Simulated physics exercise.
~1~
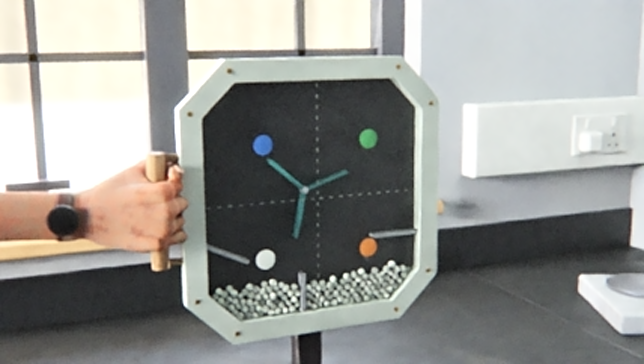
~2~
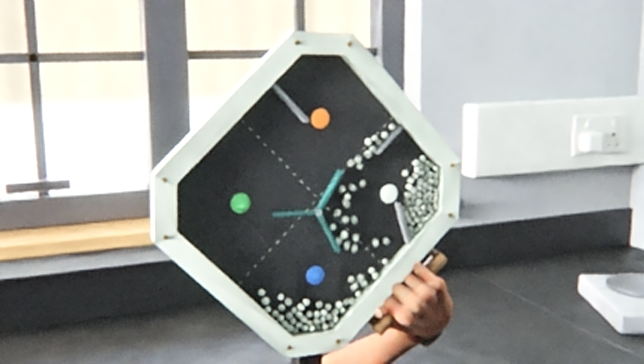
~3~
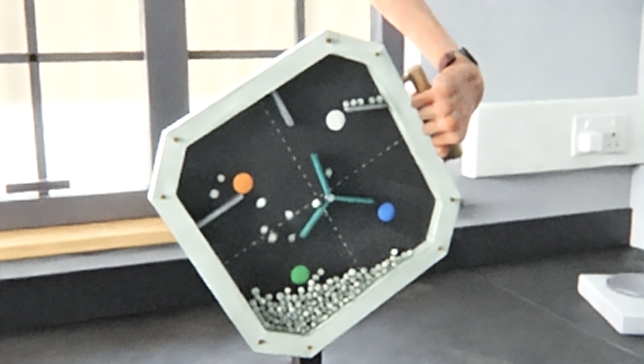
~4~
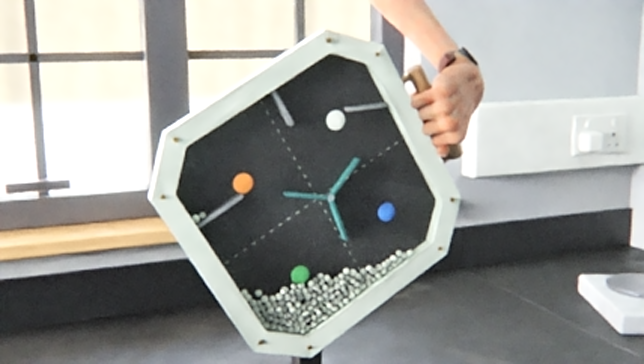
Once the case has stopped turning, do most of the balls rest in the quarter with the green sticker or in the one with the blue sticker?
Most of the balls come to rest in the quarter with the green sticker, with a smaller share lying in the blue one.
In this clip, a hand turns an upright, clear-faced case of small white balls anticlockwise by its handle, and the balls tumble past coloured stickers and a teal three-armed spinner before settling along the bottom, mostly in the green-marked quarter, as the case stays tilted.
